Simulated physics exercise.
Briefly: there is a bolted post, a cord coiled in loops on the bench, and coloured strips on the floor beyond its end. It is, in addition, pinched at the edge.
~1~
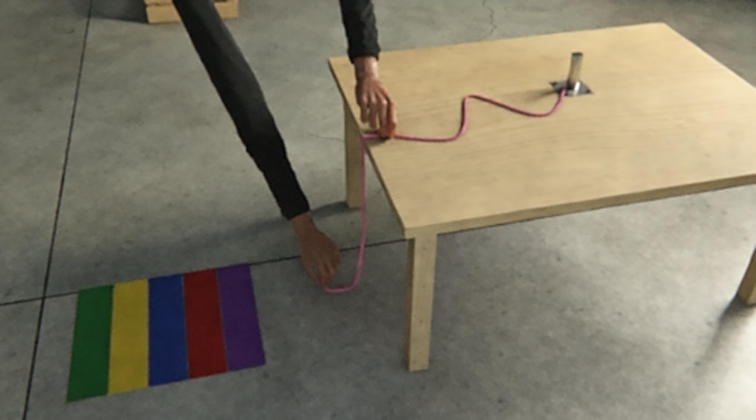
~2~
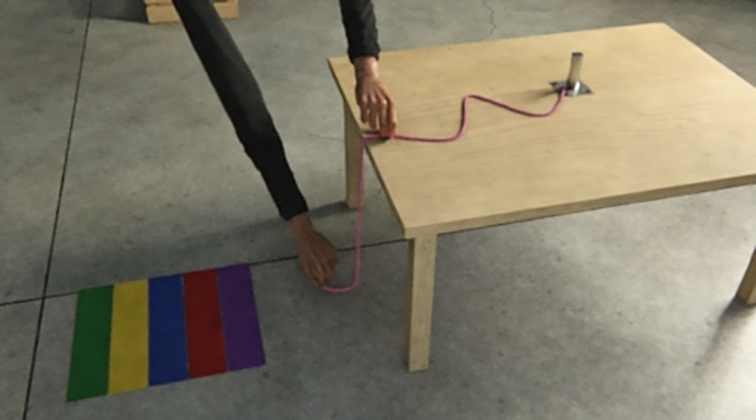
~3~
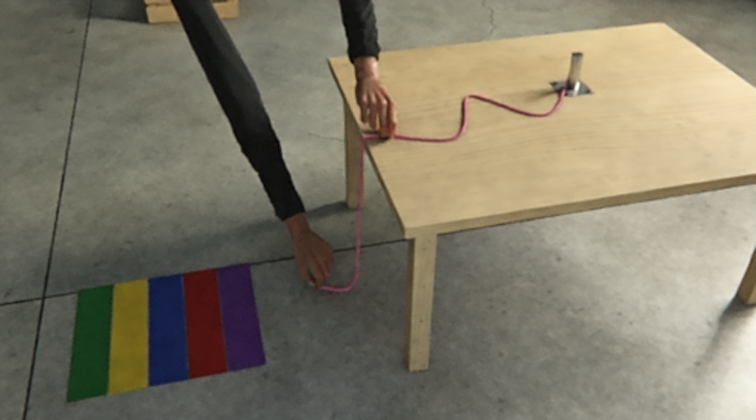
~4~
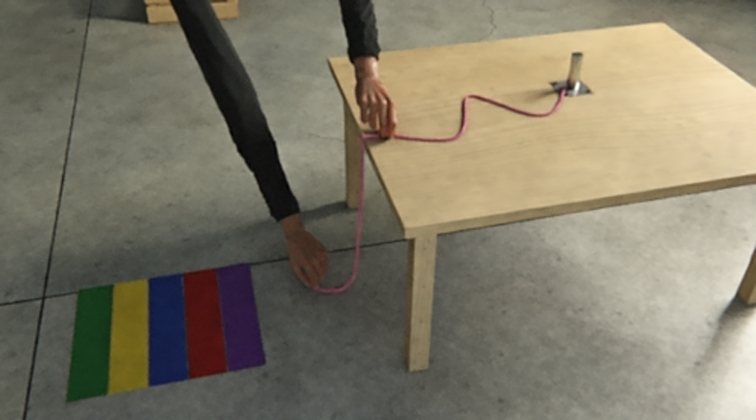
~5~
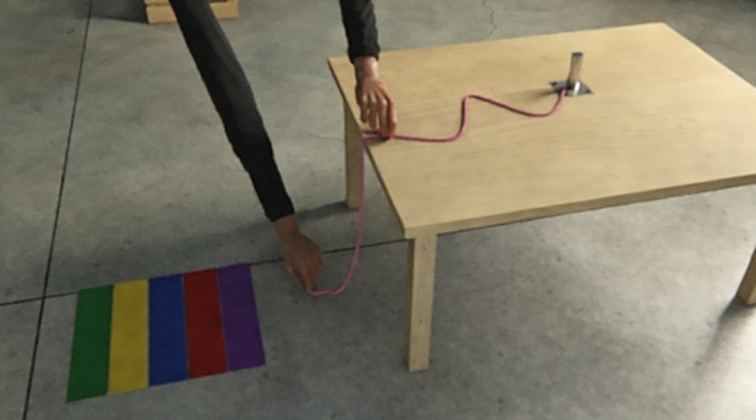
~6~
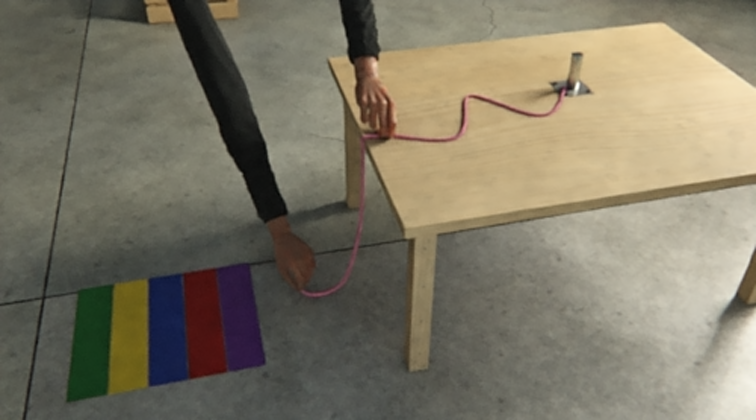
A hand near the floor slowly drawing the end of a pink cord slightly left while another hand pinches it at the table edge.
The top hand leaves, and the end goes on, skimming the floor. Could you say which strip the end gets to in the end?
It gets to the green strip.
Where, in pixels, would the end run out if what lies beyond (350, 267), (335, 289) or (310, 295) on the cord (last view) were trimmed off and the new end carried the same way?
In order, roughly (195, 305), (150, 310) and (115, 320).
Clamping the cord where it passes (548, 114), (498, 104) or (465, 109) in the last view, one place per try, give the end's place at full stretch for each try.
Those spots come out as (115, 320), (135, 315) and (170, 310).
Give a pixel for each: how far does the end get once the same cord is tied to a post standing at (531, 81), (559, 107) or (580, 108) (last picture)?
Going by the last picture, roughly (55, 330), (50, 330) and (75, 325).
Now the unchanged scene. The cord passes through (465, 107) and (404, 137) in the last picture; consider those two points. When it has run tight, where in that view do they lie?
First: (415, 121). Second: (315, 167).
Soon after, end near (151, 312); over blue.
Then, end near (113, 319); over yellow.
At full stretch, end near (91, 322); over green. It halts on the green strip.
